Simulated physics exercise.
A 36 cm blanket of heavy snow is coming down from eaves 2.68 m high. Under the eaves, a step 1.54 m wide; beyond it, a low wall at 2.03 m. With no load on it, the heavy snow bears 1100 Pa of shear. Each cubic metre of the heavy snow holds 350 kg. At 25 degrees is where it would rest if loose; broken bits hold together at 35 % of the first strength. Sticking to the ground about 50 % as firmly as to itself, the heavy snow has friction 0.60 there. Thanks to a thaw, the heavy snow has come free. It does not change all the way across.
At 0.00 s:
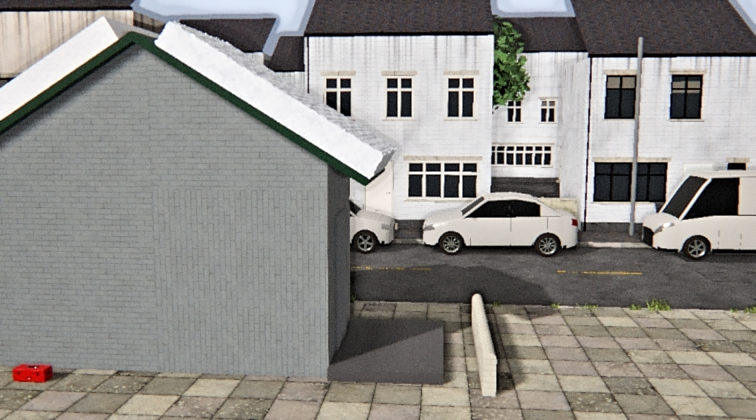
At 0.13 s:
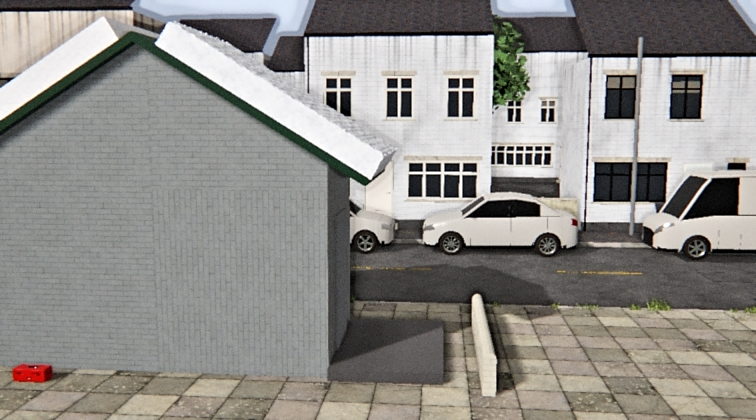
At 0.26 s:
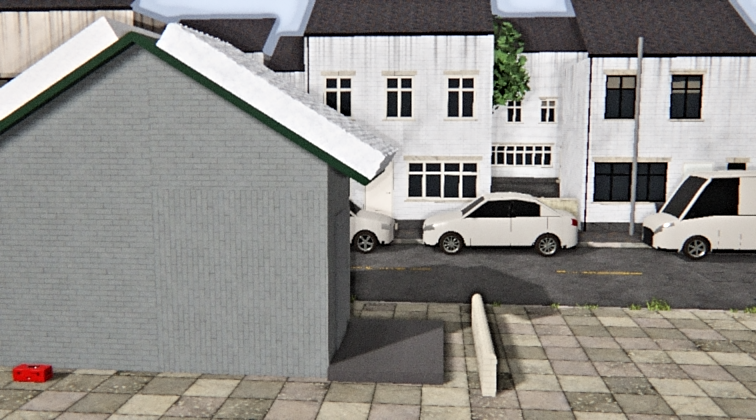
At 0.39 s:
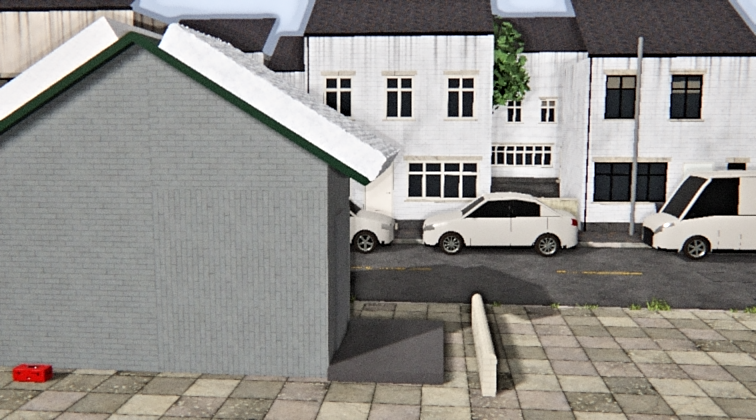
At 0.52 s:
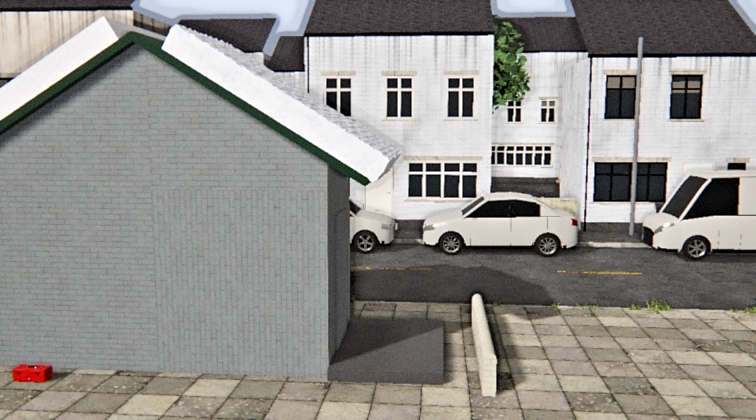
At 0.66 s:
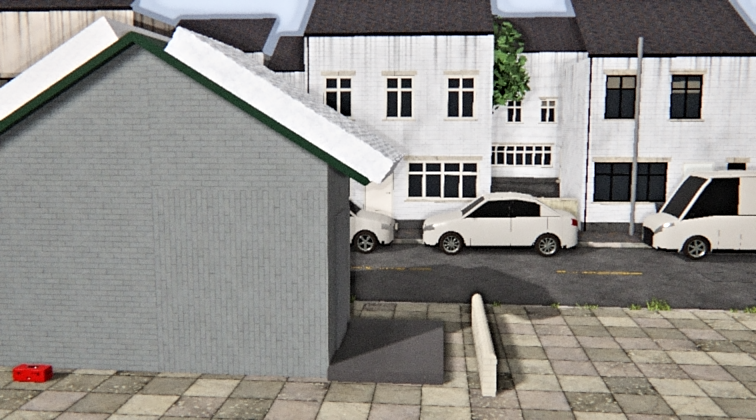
A thick layer of snow on the right side of a gray brick building's roof slid very slightly down the slope in one piece, while the parked white cars across the road stayed still.
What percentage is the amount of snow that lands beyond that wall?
Roughly 30 per cent.
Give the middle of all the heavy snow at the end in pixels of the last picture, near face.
I'd put it at around pixel (472, 361).
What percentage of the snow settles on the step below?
Roughly 35 percent, I reckon.
By 1.08 s, 93 % is still on the roof and 0 % is past the low wall.
By 1.59 s, 78 % is still on the roof and 0 % is past the low wall.
By 2.09 s, 55 % is still on the roof and 0 % is past the low wall.
By 2.60 s, 25 % is still on the roof and 1 % is past the low wall.
By 4.60 s, at the end, none is still on the roof and 30 % is past the low wall.
